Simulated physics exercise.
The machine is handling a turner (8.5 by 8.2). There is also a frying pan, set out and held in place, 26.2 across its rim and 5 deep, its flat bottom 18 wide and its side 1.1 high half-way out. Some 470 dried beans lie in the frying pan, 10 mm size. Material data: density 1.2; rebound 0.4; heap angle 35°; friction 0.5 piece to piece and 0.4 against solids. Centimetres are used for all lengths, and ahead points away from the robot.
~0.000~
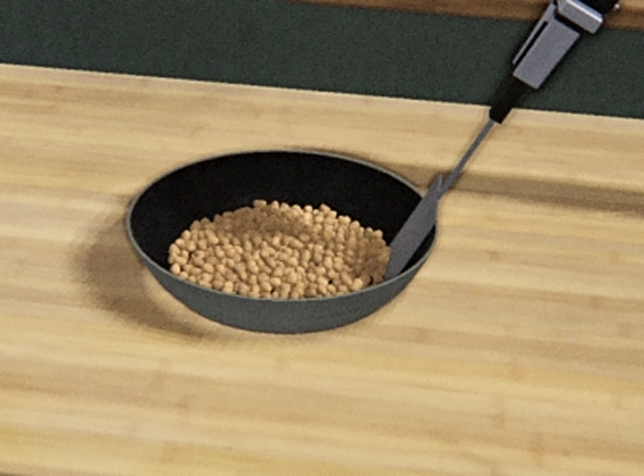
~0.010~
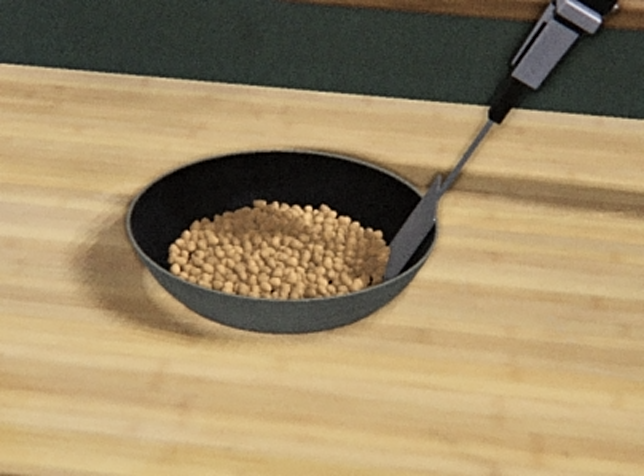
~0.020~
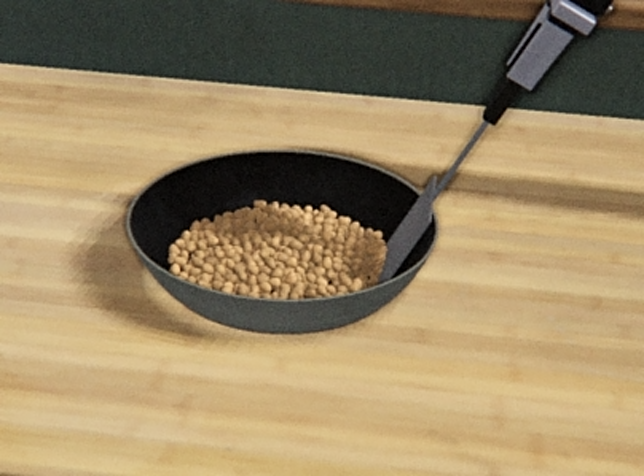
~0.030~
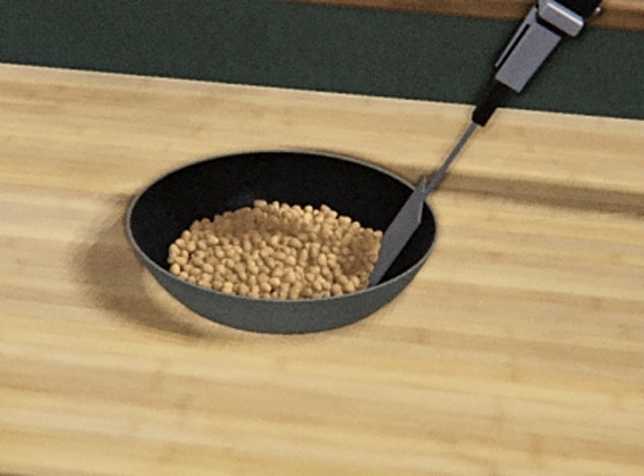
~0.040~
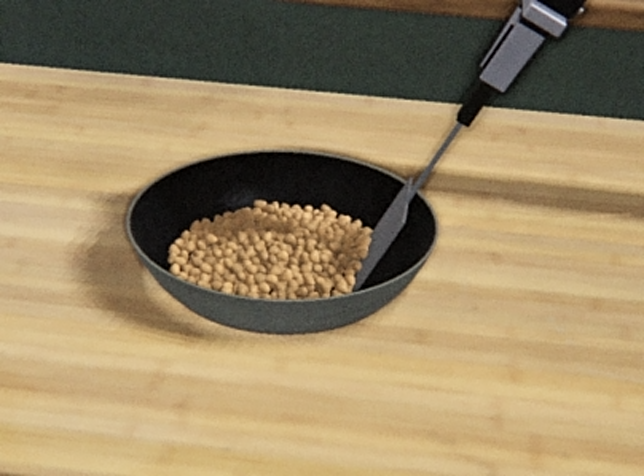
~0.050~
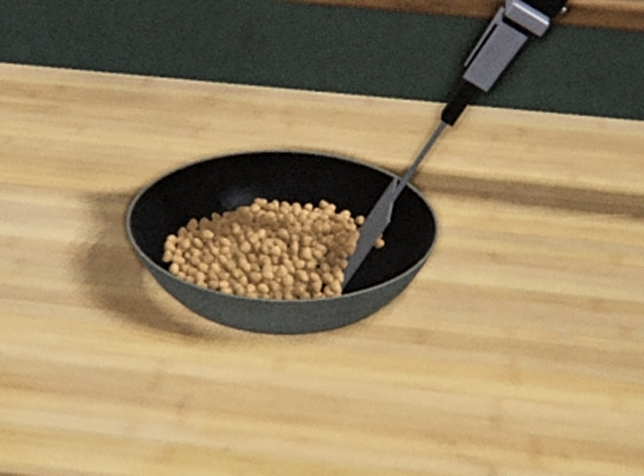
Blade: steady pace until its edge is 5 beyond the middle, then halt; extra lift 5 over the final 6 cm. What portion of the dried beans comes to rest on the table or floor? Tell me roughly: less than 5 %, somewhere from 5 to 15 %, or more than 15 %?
Somewhere from 5 to 15 %.
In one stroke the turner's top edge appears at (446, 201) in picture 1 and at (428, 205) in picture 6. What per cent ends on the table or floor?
I'd put it at roughly 0 per cent.
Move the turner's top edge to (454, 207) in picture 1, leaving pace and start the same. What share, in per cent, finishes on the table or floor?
Around 10 percent ends up on the table or floor.
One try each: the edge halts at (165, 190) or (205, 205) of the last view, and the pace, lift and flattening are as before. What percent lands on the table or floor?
Respectively some 20 and 10 percent end on the table or floor.
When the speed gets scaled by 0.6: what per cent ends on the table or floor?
Some 0 per cent.
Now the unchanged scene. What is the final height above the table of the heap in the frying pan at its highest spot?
4.5 cm.
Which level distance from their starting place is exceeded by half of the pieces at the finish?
I'd guess close to 4 centimetres.
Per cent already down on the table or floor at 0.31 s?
About 8 per cent.
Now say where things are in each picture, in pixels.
The turner top edge at (439, 196), sloping 63°; upper third of the load around (289, 251), from x 175 to 385, top at y 205; 469 in the frying pan, in the first frame.
The turner top edge at (438, 197), sloping 63°; upper third of the load around (289, 251), from x 175 to 385, top at y 205, in the second frame.
The turner top edge at (433, 198), sloping 63°; upper third of the load around (289, 251), from x 175 to 380, top at y 205, in the third frame.
The turner top edge at (422, 199), sloping 63°; upper third of the load around (292, 252), from x 175 to 380, top at y 205, in the fourth frame.
The turner top edge at (408, 199), sloping 63°; upper third of the load around (290, 248), from x 175 to 380, top at y 205, in the fifth frame.
The turner top edge at (393, 198), sloping 63°; upper third of the load around (286, 244), from x 170 to 380, top at y 205; 469 in the frying pan, in the sixth frame.
After 0.07 s, sloping 63°, highest piece 6 above the table; 469 in the frying pan.
After 0.10 s, sloping 63°, highest piece 8 above the table; 469 in the frying pan.
After 0.31 s, sloping 63°, highest piece 9 above the table; 433 in the frying pan, 34 on the table or floor, 2 on the blade or in flight.
After 1.36 s, sloping 63°, highest piece 5 above the table; 433 in the frying pan, 36 on the table or floor.
In the end, 433 in the frying pan, 36 on the table or floor. That is 8 % on the table or floor.
